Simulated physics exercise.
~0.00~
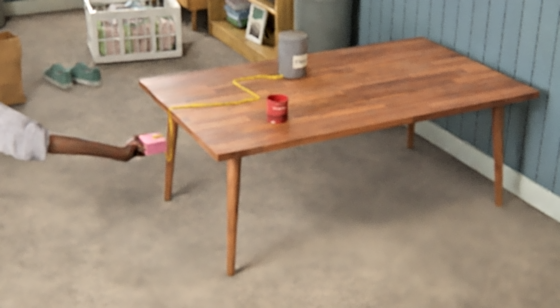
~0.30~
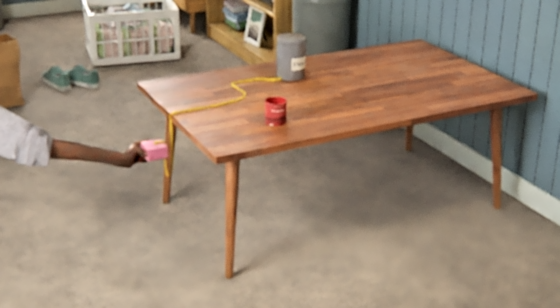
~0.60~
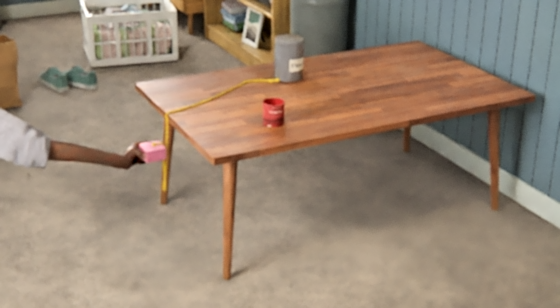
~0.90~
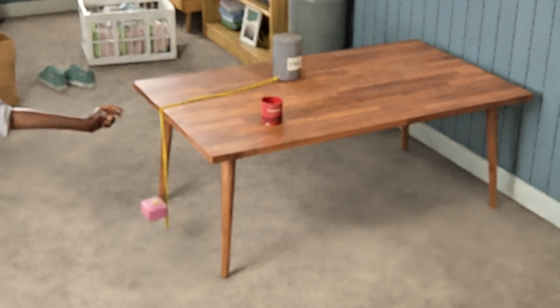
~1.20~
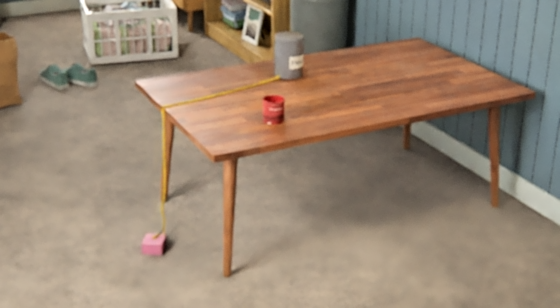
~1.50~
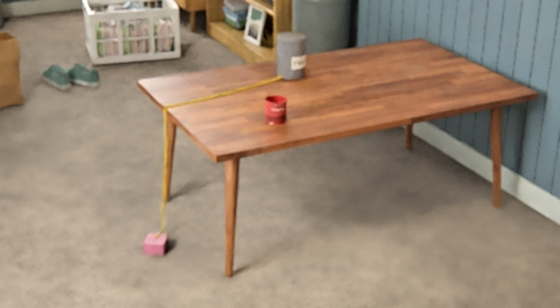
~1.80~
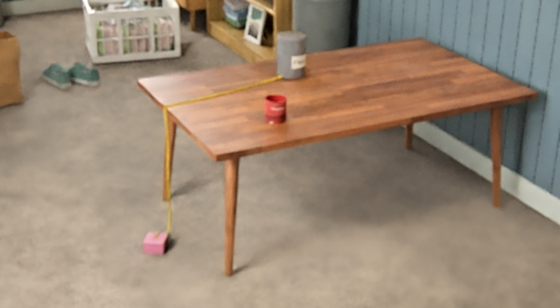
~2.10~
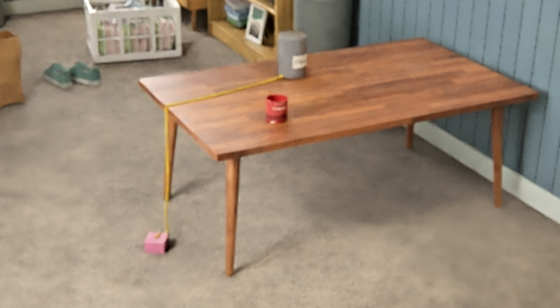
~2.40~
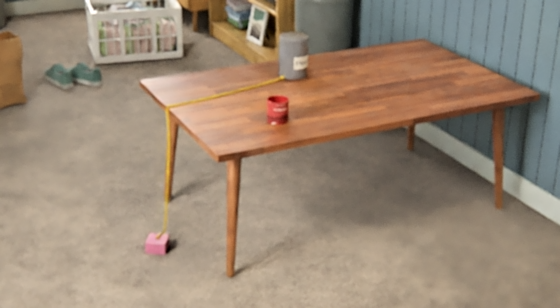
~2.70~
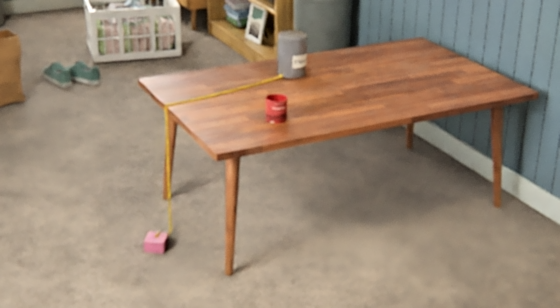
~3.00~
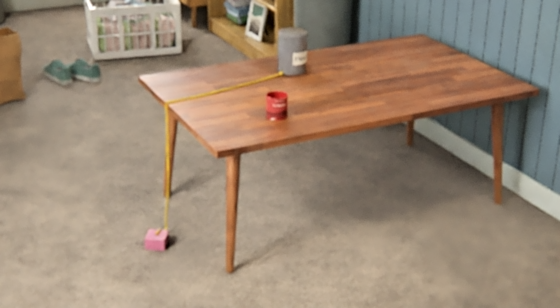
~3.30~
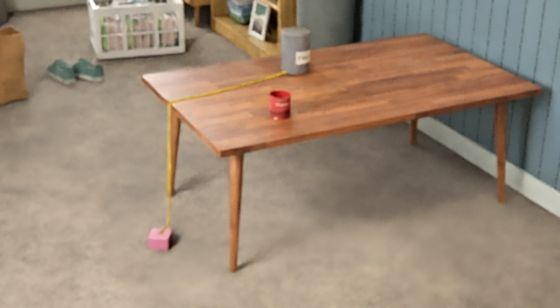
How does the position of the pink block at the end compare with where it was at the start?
At the start the pink block is held in a hand beside the table, just below the level of the tabletop. At the end it rests on the floor below that spot, near the table legs.
